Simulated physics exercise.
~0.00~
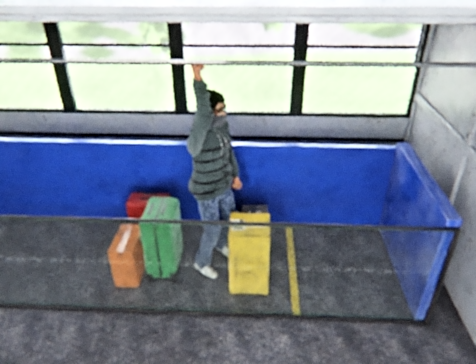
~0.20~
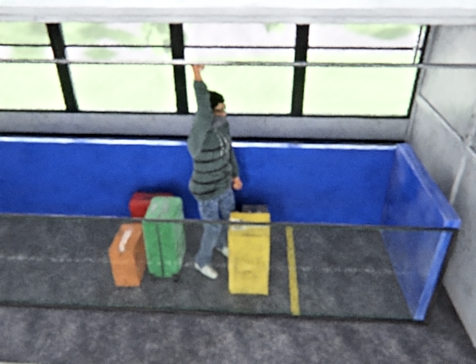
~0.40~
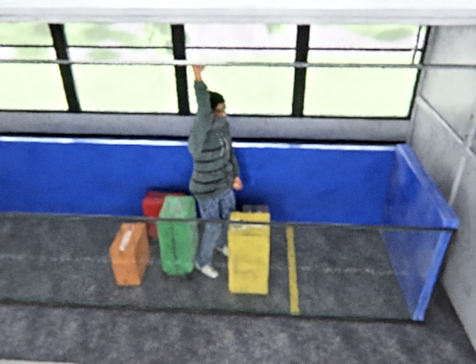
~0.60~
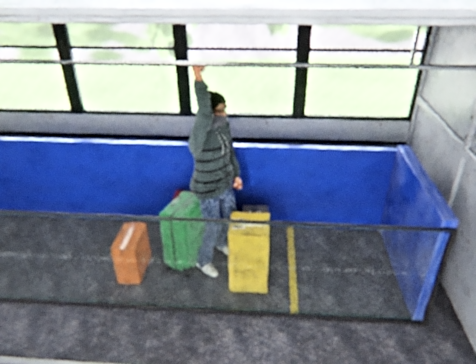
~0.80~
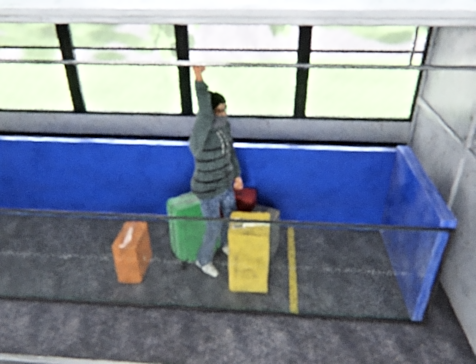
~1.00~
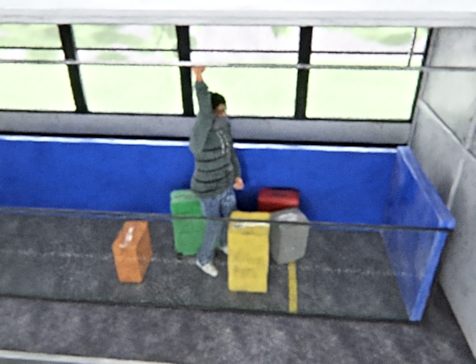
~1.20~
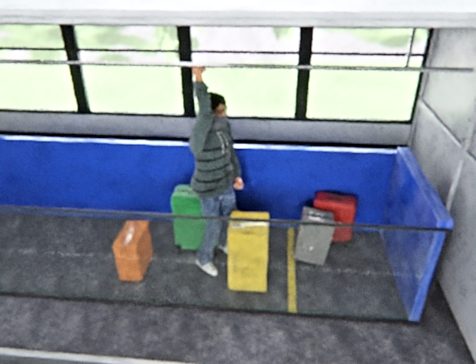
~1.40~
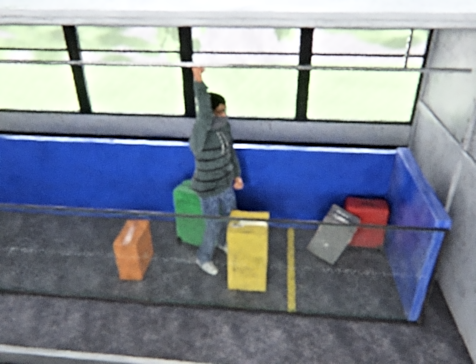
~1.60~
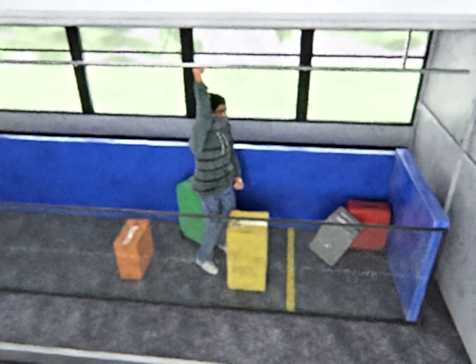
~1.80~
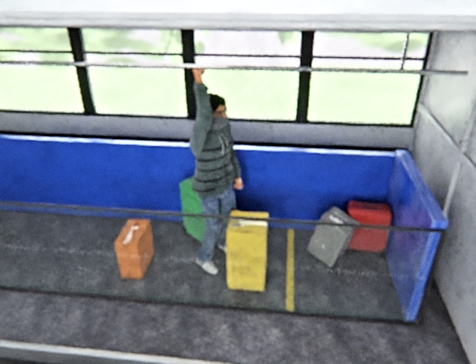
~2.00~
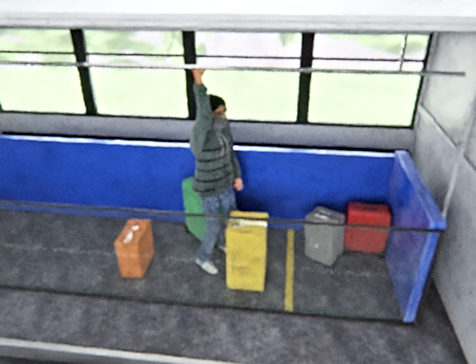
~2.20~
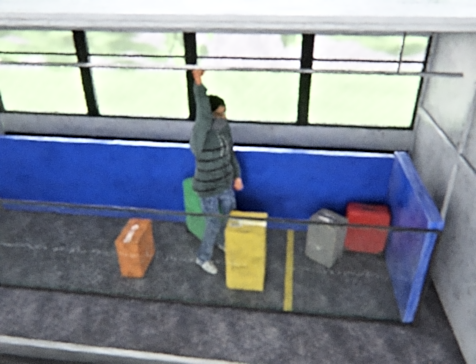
To begin with, a passenger in a dark cap and striped jacket stands with one arm raised in a blue-walled bay, with orange, red and green luggage to the left and a yellow bag beside the legs. The green case shifts a little to the right, and the red case slides behind the passenger. The red case emerges on the right as a grey pack slides out from behind the yellow bag. Both cross the yellow line, the pack tipping over towards the red case. The pack then settles upright beside it, while the green, yellow and orange pieces remain left of the line.
